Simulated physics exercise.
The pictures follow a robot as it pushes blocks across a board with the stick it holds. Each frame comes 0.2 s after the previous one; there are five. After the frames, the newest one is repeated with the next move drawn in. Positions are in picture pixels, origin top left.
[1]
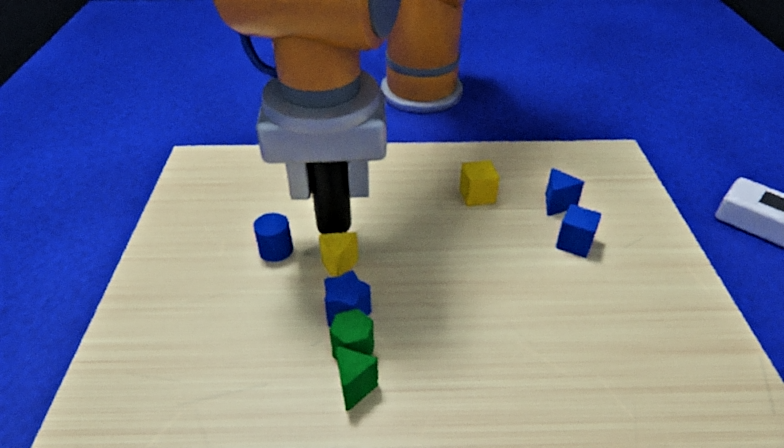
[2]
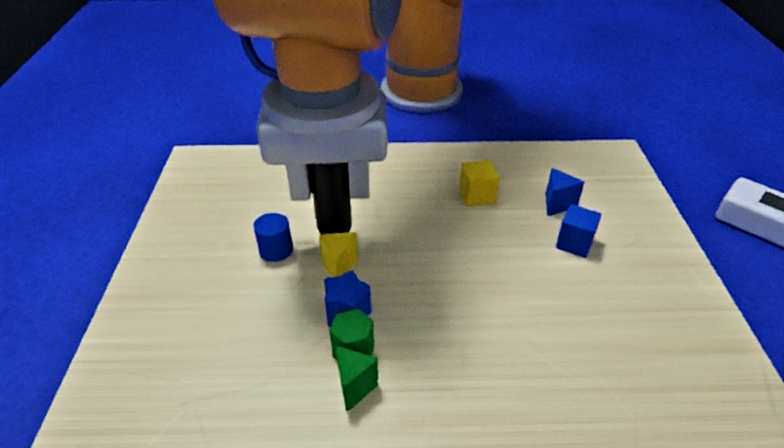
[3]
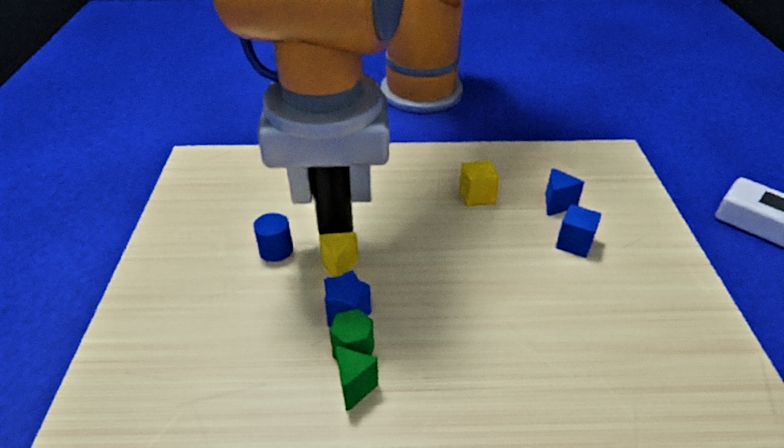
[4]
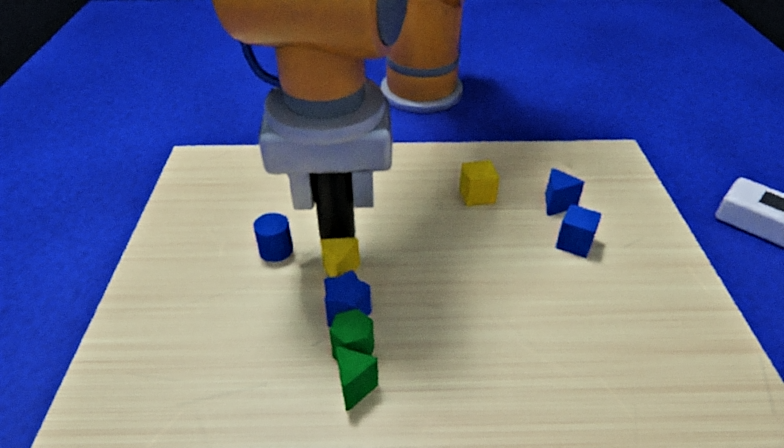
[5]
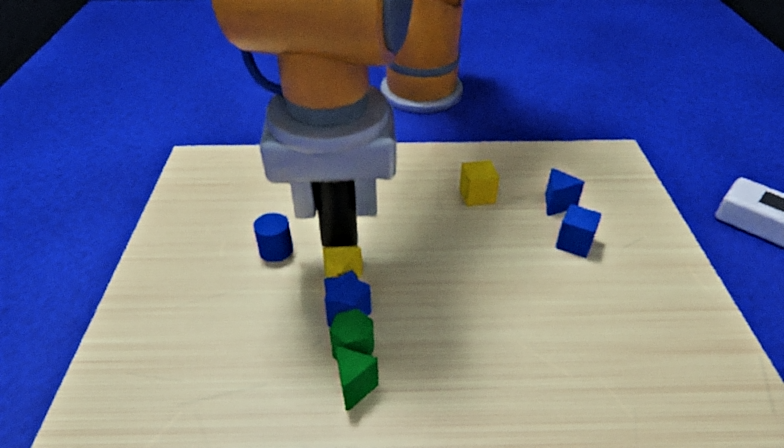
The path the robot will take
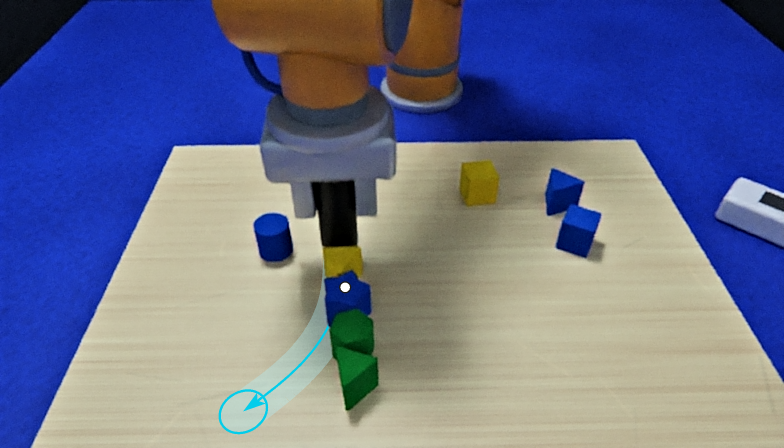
A robot arm holding a black stick moved slightly forward, nudging a small yellow block a little closer to the blue block in front of it, while the other blocks on the board stayed still.
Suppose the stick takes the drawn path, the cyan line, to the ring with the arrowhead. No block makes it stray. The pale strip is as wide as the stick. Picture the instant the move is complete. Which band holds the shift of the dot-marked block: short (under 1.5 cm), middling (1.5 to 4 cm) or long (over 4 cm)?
Long: Over 4 cm.
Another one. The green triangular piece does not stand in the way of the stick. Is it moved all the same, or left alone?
It's moved.
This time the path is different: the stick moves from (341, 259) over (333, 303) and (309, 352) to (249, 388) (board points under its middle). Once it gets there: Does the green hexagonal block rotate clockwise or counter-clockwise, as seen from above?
Viewed from above, clockwise.
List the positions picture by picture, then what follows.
The first picture shows tip of the stick at (334, 226), middles of tops, yellow triangular piece at (337, 241), blue star-shaped block at (345, 287), green hexagonal block at (351, 325), green triangular piece at (353, 363).
The second picture shows stick at (335, 227), nothing pushed.
The third picture shows stick at (336, 231), nothing pushed.
The fourth picture shows stick at (338, 236), yellow triangular piece at (338, 246).
The fifth picture shows stick at (340, 244), yellow triangular piece at (341, 255), blue star-shaped block at (345, 287), green hexagonal block at (351, 325), green triangular piece at (353, 363).
The line goes from (341, 259) over (336, 308) and (304, 361) to (243, 411); the dot is on the blue star-shaped block.
On the path given first. One third of the way, stick at (334, 293); yellow triangular piece at (336, 308); blue star-shaped block at (363, 327), turned 40° anticlockwise; green hexagonal block at (372, 364), turned 40° clockwise; green triangular piece at (357, 394).
Two thirds of the way, stick at (301, 347); yellow triangular piece at (320, 360), turned 45° anticlockwise; blue star-shaped block at (366, 331), turned 50° anticlockwise; green hexagonal block at (378, 369), turned 45° clockwise; green triangular piece at (358, 397).
At the end, stick at (239, 397); yellow triangular piece at (320, 362), turned 50° anticlockwise; blue star-shaped block at (366, 331), turned 50° anticlockwise; green hexagonal block at (378, 369), turned 45° clockwise; green triangular piece at (358, 397).
